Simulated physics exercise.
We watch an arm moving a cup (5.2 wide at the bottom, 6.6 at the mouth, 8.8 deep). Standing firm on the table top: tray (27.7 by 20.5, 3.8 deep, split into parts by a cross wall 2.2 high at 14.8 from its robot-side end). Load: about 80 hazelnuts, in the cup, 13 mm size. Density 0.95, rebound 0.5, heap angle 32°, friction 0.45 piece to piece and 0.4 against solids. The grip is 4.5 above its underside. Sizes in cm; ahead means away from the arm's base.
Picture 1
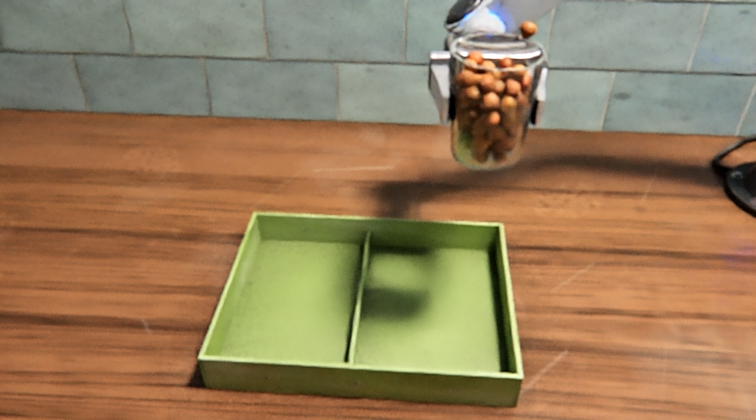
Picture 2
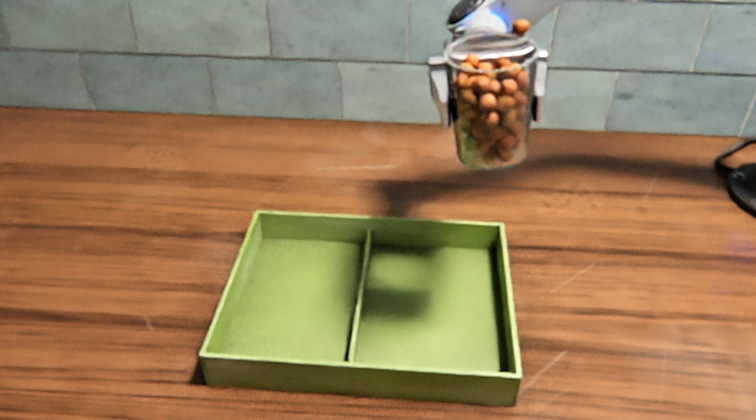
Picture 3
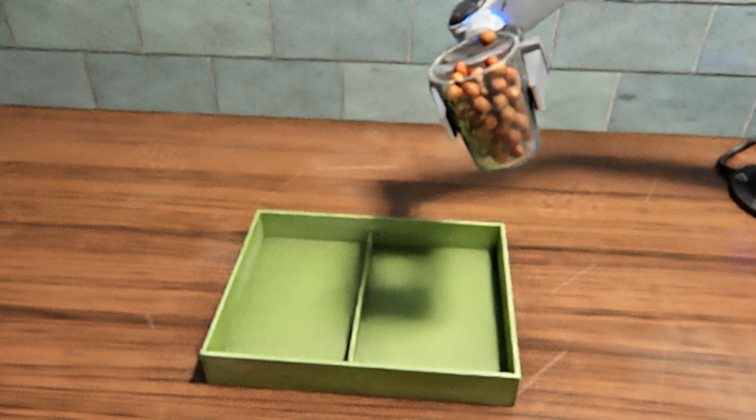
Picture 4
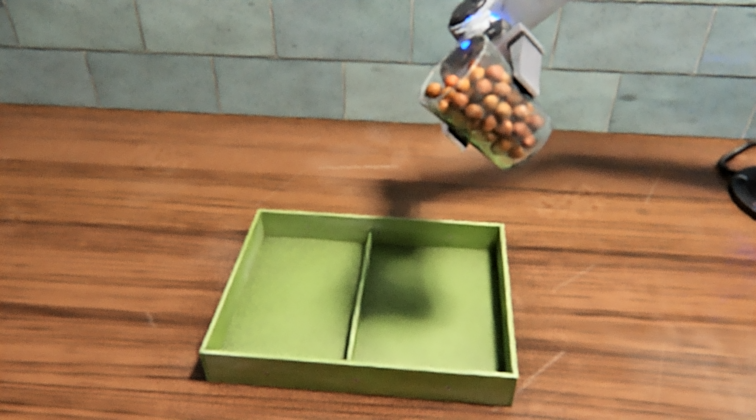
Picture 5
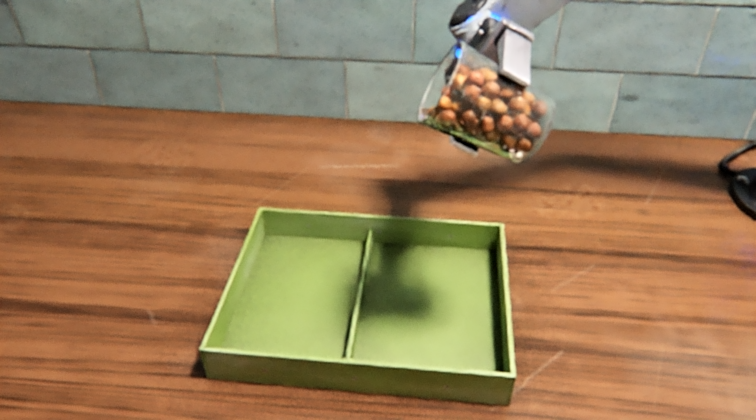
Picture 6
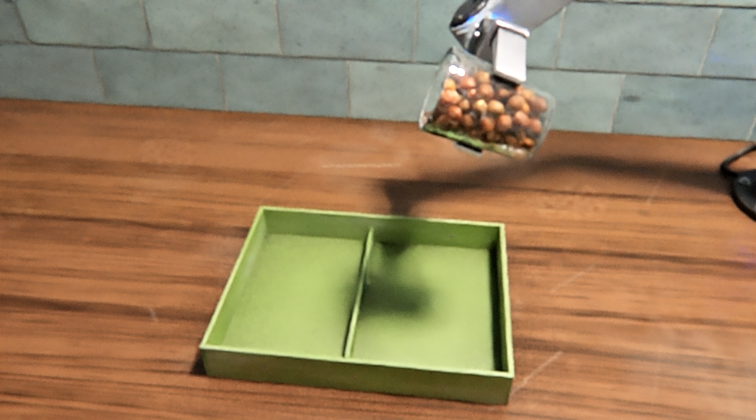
A robotic arm held a clear cup full of hazelnuts above a wooden table with a divided green tray, then tilted it steadily to the left until it lay well over on its side.
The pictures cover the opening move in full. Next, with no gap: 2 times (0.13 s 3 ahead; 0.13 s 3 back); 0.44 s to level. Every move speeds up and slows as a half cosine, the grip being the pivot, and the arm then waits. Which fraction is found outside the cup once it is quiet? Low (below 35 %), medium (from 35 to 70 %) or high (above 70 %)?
A low share, below 35 %, ends outside the cup.
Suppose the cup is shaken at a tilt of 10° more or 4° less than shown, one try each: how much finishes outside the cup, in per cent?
About 45 and 15 per cent.
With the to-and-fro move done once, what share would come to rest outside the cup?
In that case some 10 per cent.
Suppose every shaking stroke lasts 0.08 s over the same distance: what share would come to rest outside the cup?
In that case some 40 per cent.
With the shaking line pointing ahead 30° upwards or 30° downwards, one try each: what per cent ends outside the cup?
Some 30 and 10 per cent.
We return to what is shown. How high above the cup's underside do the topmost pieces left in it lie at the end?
Some 7.0 cm.
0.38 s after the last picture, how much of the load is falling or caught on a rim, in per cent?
About 1 per cent.
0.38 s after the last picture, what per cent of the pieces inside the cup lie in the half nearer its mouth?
Some 45 per cent.
Then, 0.38 s on, tilted 70° forward, highest piece 26 above the table; 76 in the cup, 6 in the robot-side part, 1 in the far-side part, 1 in flight or on a rim.
Then, 0.77 s on, tilted 28° forward, highest piece 27 above the table; 63 in the cup, 13 in the robot-side part, 8 in the far-side part.
Then, 1.16 s on, level, highest piece 27 above the table; 63 in the cup, 13 in the robot-side part, 8 in the far-side part.
Then, 2.21 s on, level, highest piece 27 above the table; 63 in the cup, 13 in the robot-side part, 8 in the far-side part.
In the end, 63 in the cup, 13 in the robot-side part, 8 in the far-side part. That is 25 % outside the cup.
